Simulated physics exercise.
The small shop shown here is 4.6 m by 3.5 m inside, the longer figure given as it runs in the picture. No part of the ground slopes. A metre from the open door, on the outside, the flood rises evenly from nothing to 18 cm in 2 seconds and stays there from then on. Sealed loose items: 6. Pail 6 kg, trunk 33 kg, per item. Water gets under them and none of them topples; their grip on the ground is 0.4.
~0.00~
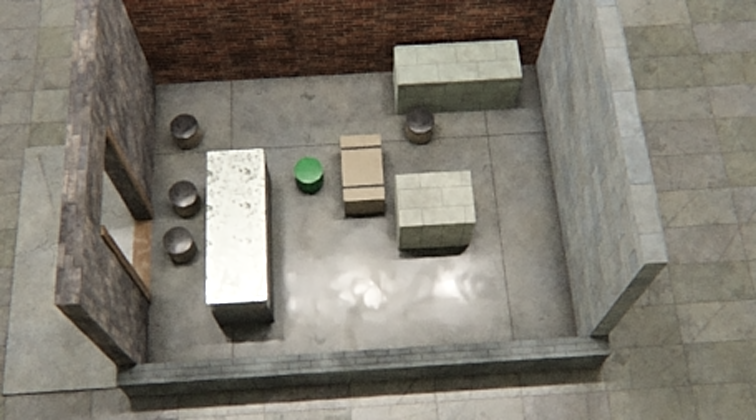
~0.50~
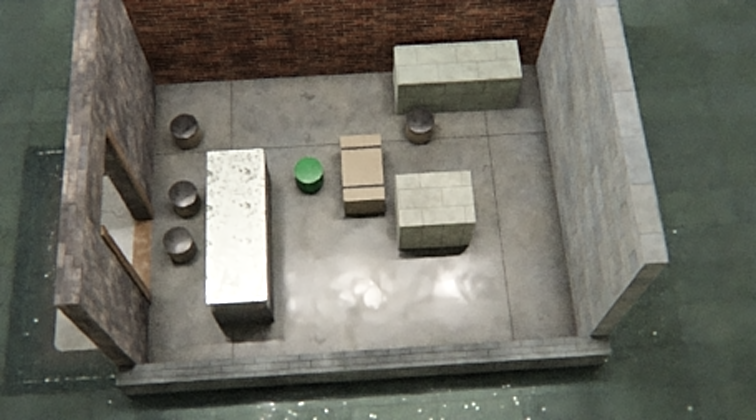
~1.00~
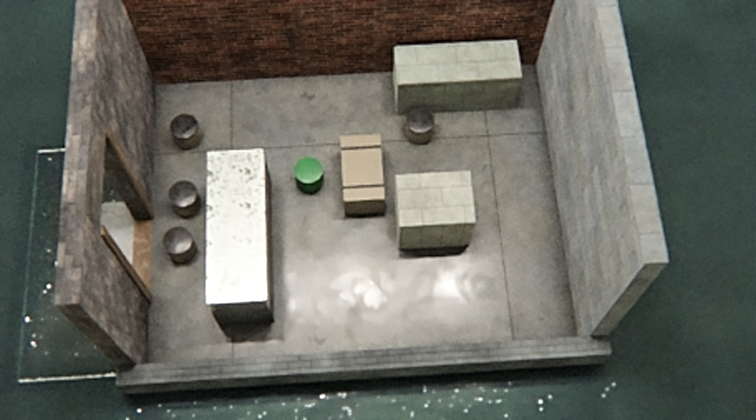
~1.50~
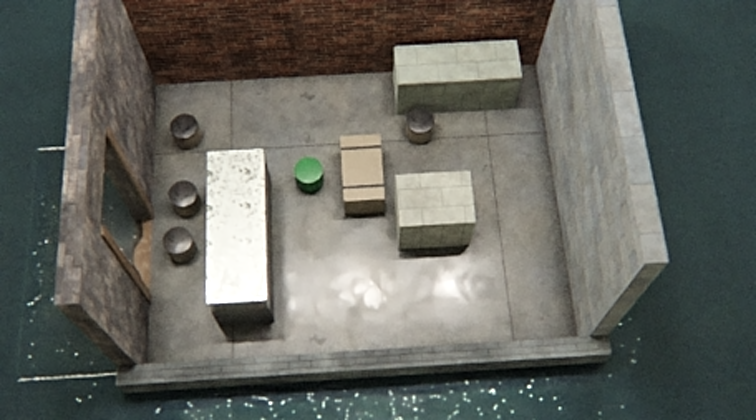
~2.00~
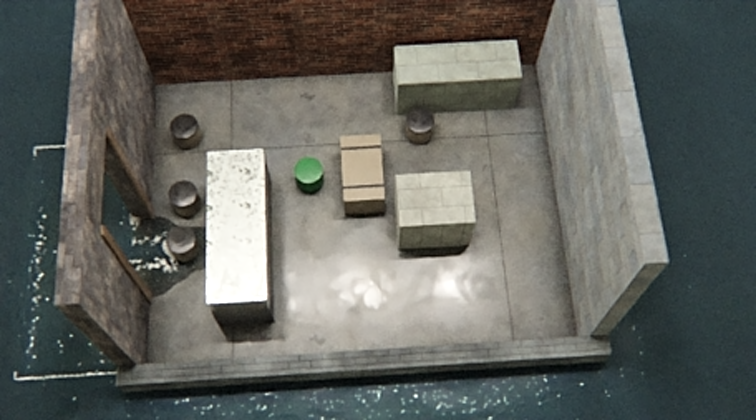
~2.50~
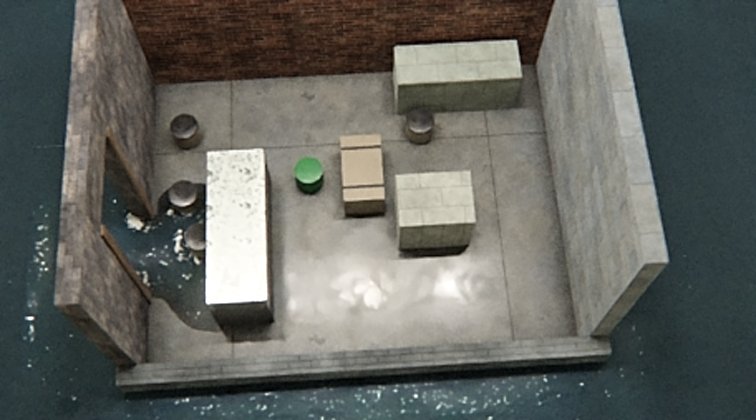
Dark water rises around the small shop, then flows in through the left doorway past the stools.
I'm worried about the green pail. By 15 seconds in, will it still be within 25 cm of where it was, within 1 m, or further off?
Looks like it will keep its position.
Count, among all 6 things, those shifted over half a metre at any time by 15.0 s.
All told, that gives 3.
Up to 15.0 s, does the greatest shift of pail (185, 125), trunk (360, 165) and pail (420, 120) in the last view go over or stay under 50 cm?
Going one by one, I get above, within and within.
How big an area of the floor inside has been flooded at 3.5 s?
About 2.5 m2.
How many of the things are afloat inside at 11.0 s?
Count at that moment: 2.
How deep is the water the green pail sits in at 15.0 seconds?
I'd say around 4 cm.
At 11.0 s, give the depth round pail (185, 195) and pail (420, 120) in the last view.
Roughly 9 and 4 cm.
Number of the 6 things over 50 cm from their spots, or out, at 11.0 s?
By that time the total stands at 3.
After 3.5 s the green pail is near (309, 170), 0.0 m from its start, aground; 1 afloat.
After 6.8 s the green pail is near (309, 170), 0.0 m from its start, aground; 3 afloat.
After 11.0 s the green pail is near (309, 170), 0.0 m from its start, aground; 2 afloat.
After 15.0 s the green pail is near (307, 176), 0.1 m from its start, aground; 2 afloat.
